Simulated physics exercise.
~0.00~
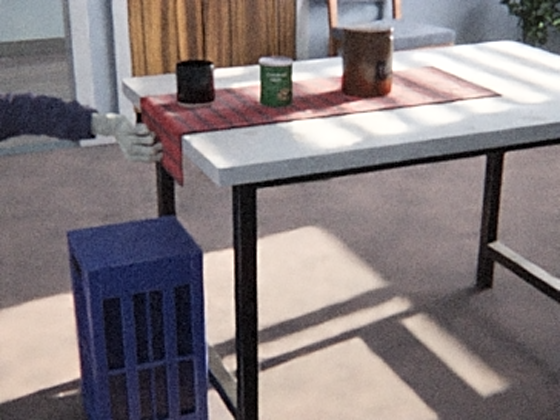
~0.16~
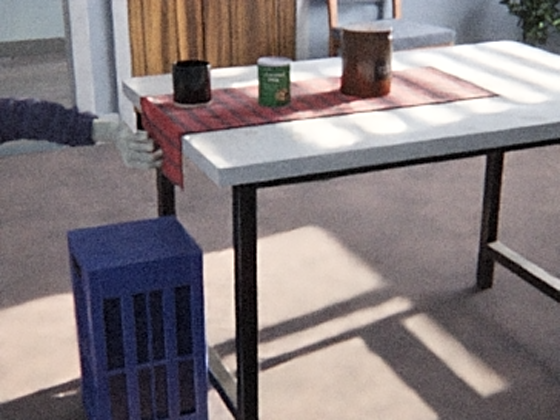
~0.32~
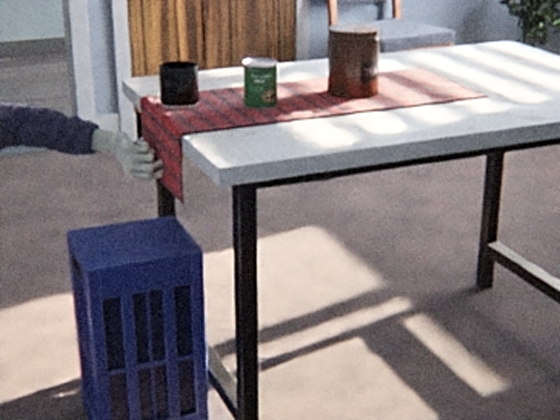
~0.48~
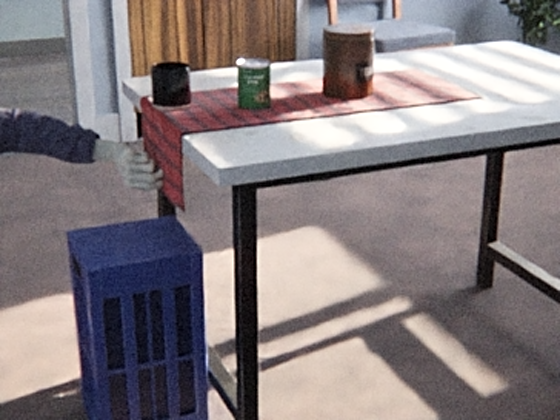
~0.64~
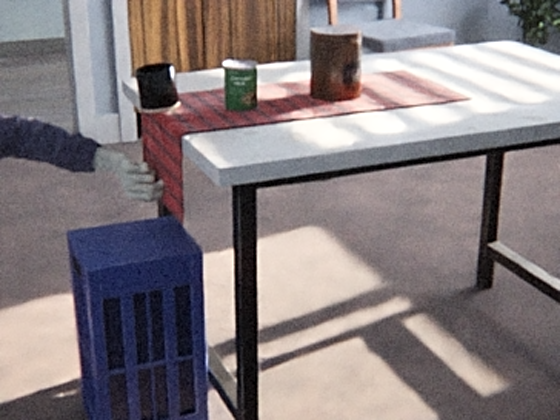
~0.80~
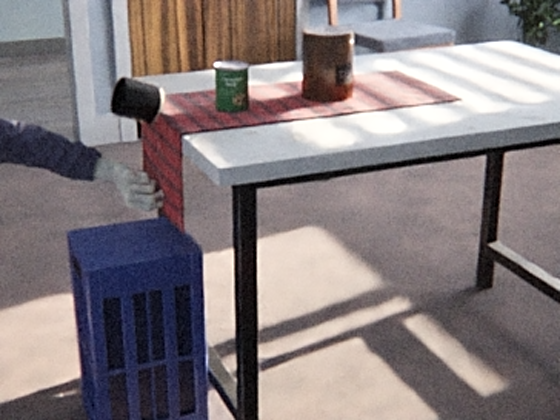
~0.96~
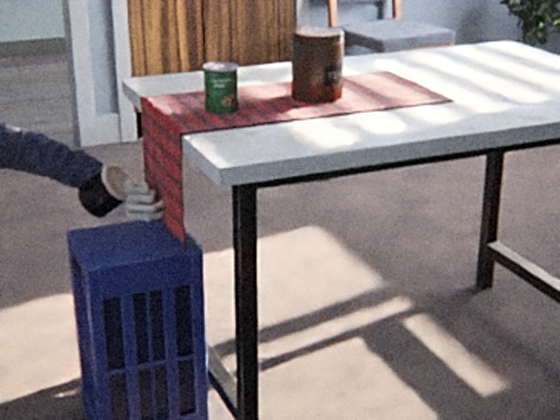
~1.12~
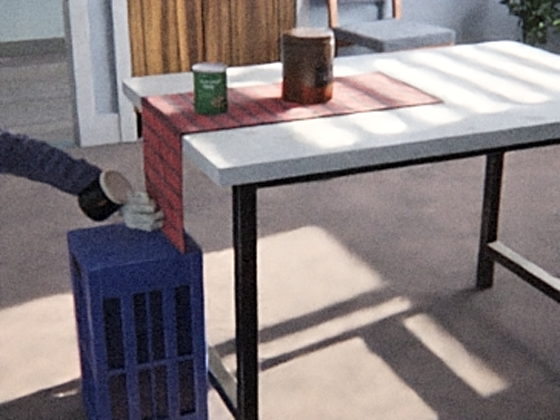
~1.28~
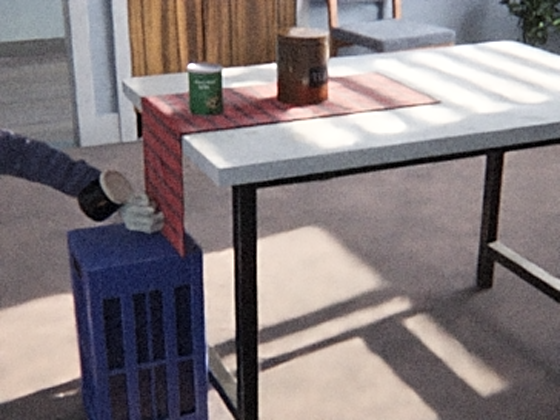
A hand pulls down a red scarf, tipping a black mug off the table's edge.
